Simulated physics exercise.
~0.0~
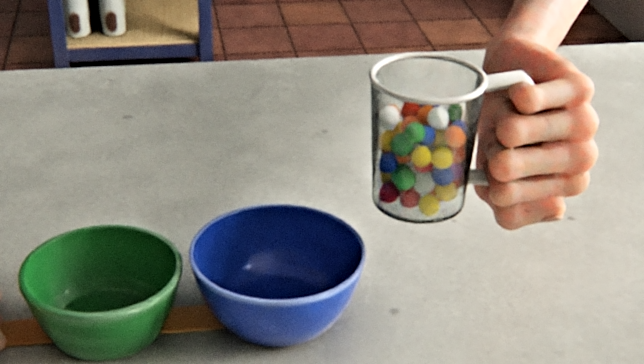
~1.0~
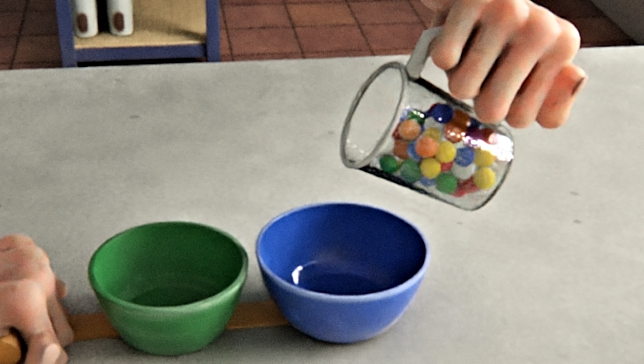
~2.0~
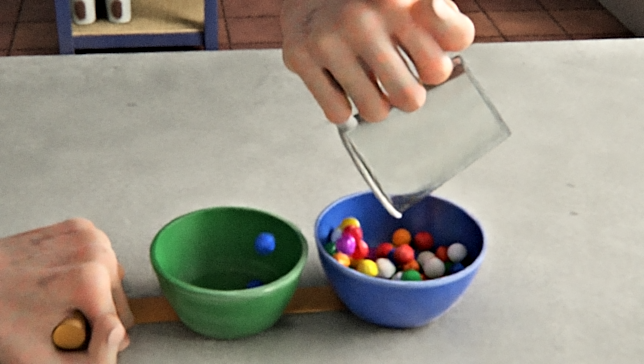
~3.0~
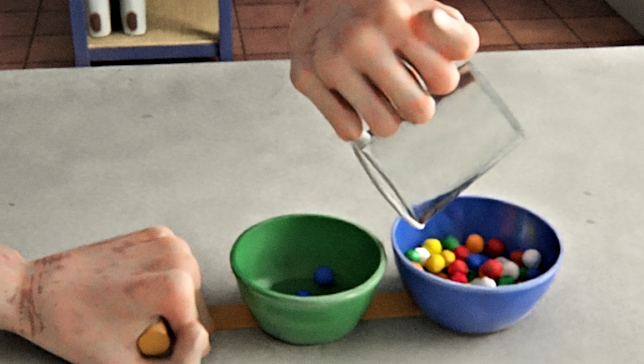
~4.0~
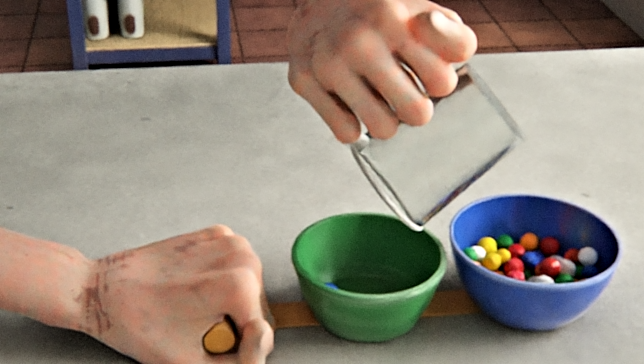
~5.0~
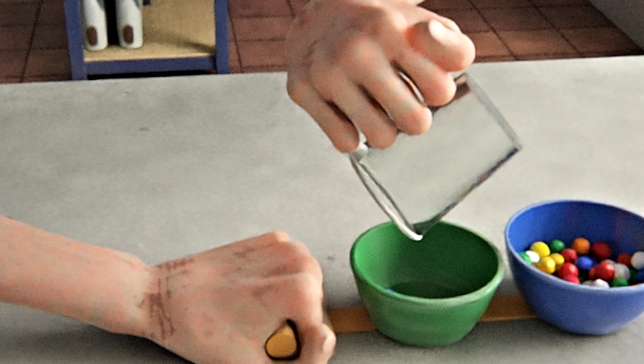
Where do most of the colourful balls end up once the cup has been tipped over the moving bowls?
Most of them end up in the blue bowl. Only a few blue ones drop into the green bowl, and none are seen on the table.
